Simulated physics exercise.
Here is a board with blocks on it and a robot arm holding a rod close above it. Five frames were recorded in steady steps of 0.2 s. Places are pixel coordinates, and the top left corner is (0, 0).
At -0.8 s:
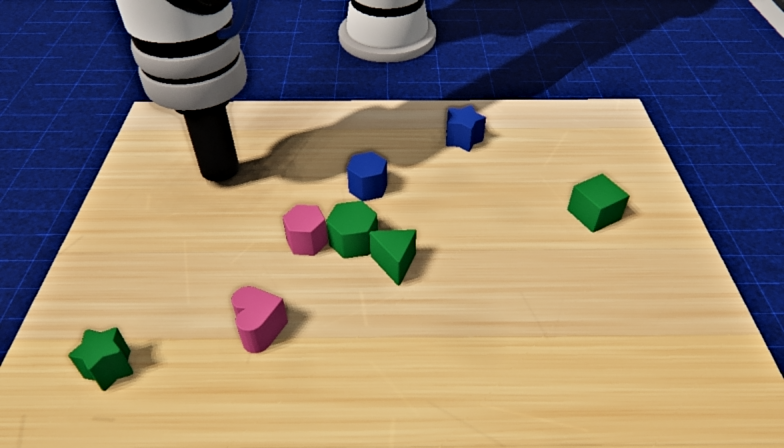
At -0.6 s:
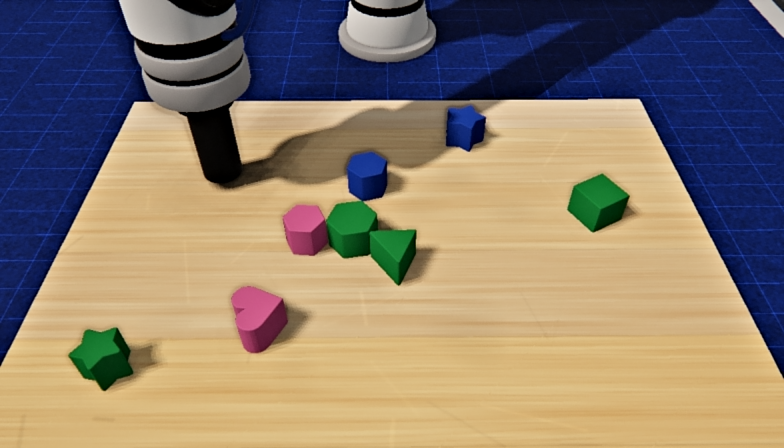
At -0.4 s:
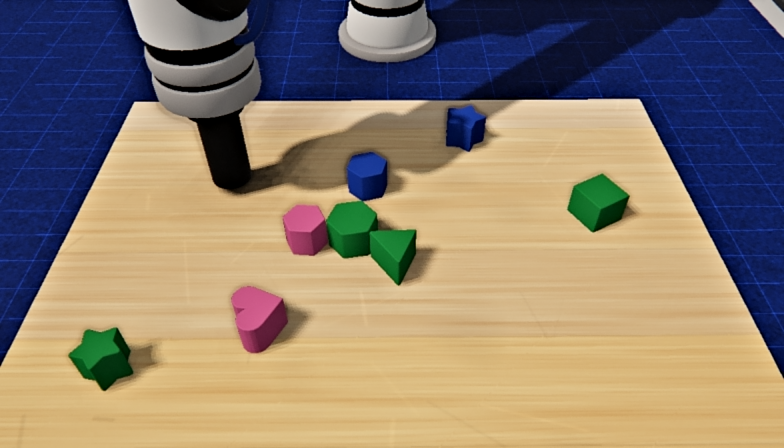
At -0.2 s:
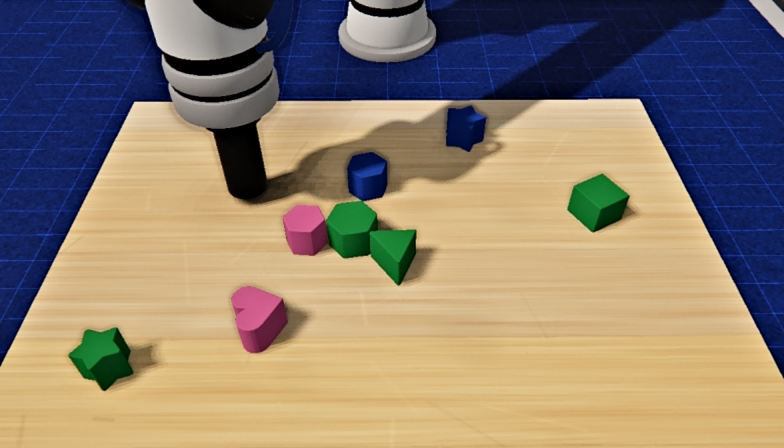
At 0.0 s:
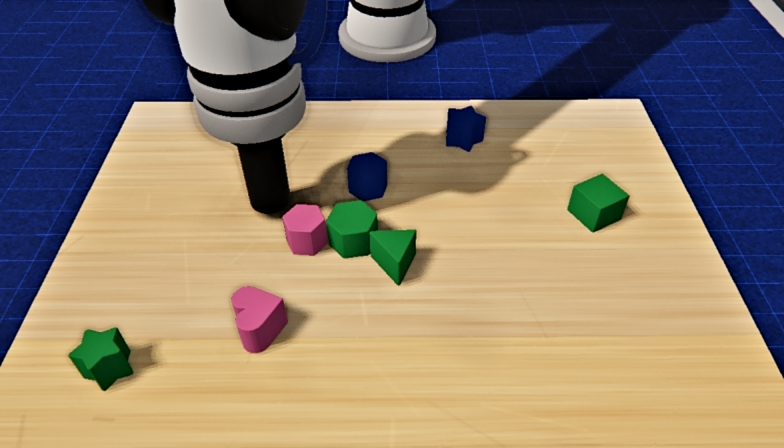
A robot arm moves its black rod slightly right, nearing the pink six-sided block.
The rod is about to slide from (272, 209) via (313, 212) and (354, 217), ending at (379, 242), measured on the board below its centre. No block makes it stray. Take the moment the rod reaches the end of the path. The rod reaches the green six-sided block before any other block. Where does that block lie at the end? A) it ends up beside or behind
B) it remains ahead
I choose B.
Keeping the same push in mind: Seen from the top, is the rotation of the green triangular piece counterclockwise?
Yes - that is the case.
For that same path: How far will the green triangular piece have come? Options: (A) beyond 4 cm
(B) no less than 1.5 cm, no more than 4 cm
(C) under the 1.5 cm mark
Choice B: No less than 1.5 cm, no more than 4 cm.
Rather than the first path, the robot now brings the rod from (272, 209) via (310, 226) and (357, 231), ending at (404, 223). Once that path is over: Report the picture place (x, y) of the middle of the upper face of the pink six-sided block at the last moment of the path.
Around (318, 235).
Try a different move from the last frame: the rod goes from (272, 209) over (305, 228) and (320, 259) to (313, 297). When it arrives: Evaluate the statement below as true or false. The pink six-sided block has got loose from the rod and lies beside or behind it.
The claim does not hold.
What follows on the original path. One third of the way, rod at (313, 203); nothing pushed yet.
Two thirds of the way, rod at (353, 209); green six-sided block at (361, 225), turned 25° clockwise; green triangular piece at (399, 245), turned 20° anticlockwise.
At the end, rod at (378, 233); pink six-sided block in place; green six-sided block at (369, 251), turned 65° clockwise; green triangular piece at (408, 261), turned 65° anticlockwise.
